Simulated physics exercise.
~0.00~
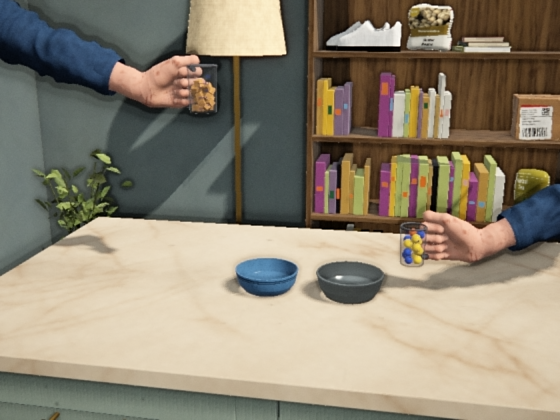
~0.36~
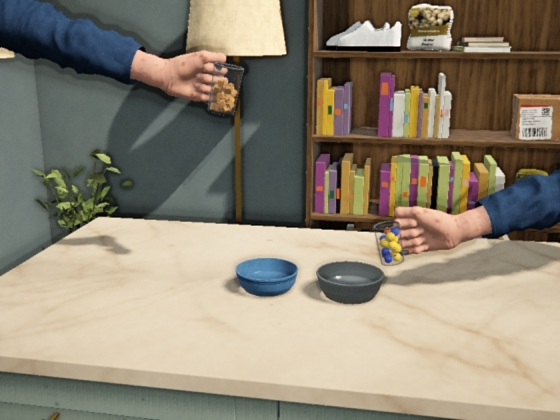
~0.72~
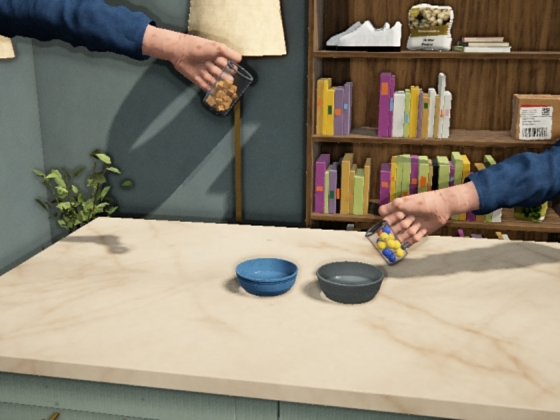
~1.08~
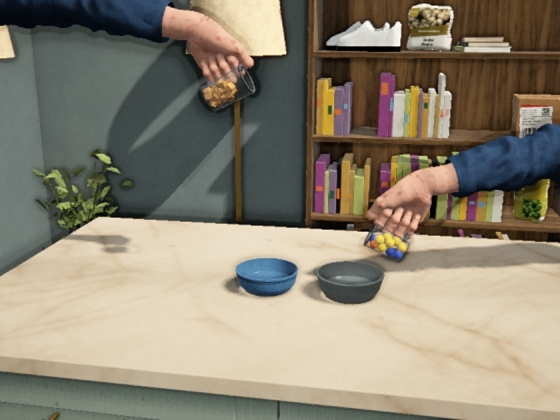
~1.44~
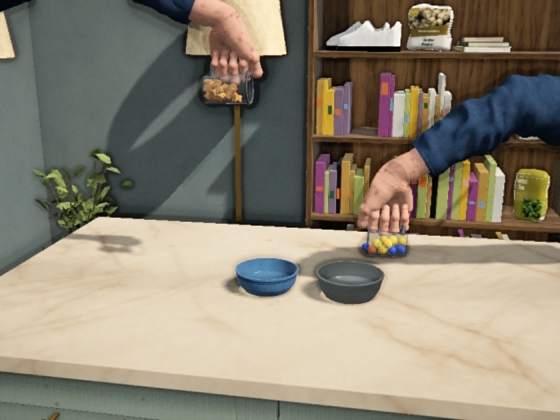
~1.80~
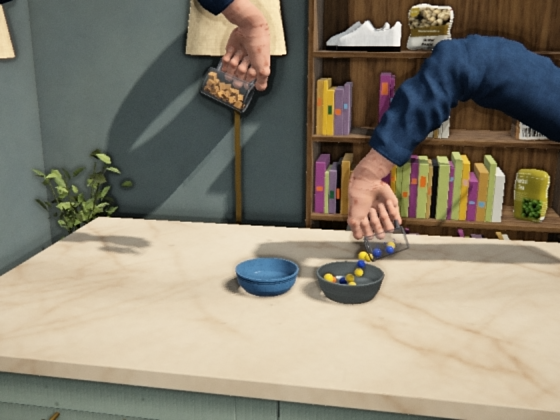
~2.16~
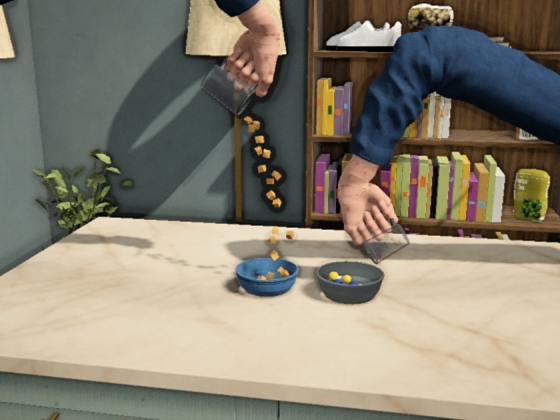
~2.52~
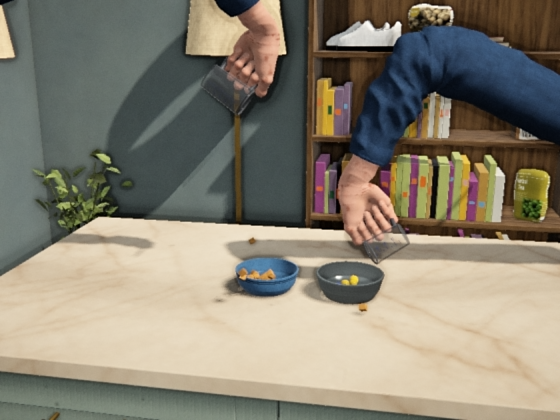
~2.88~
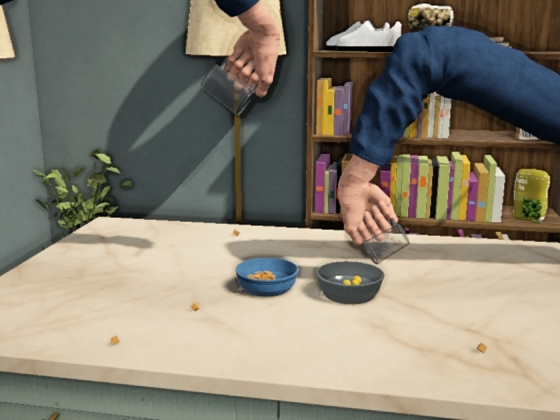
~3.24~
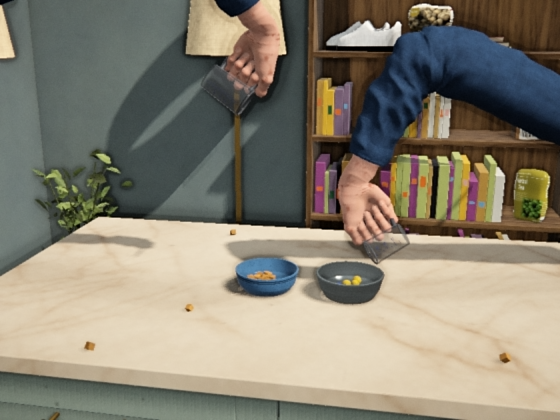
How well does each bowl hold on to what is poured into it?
The blue bowl on the left fails to keep all of its orange-brown pieces, with some ending up scattered outside it. The grey bowl on the right takes in its yellow and blue balls without losing any.
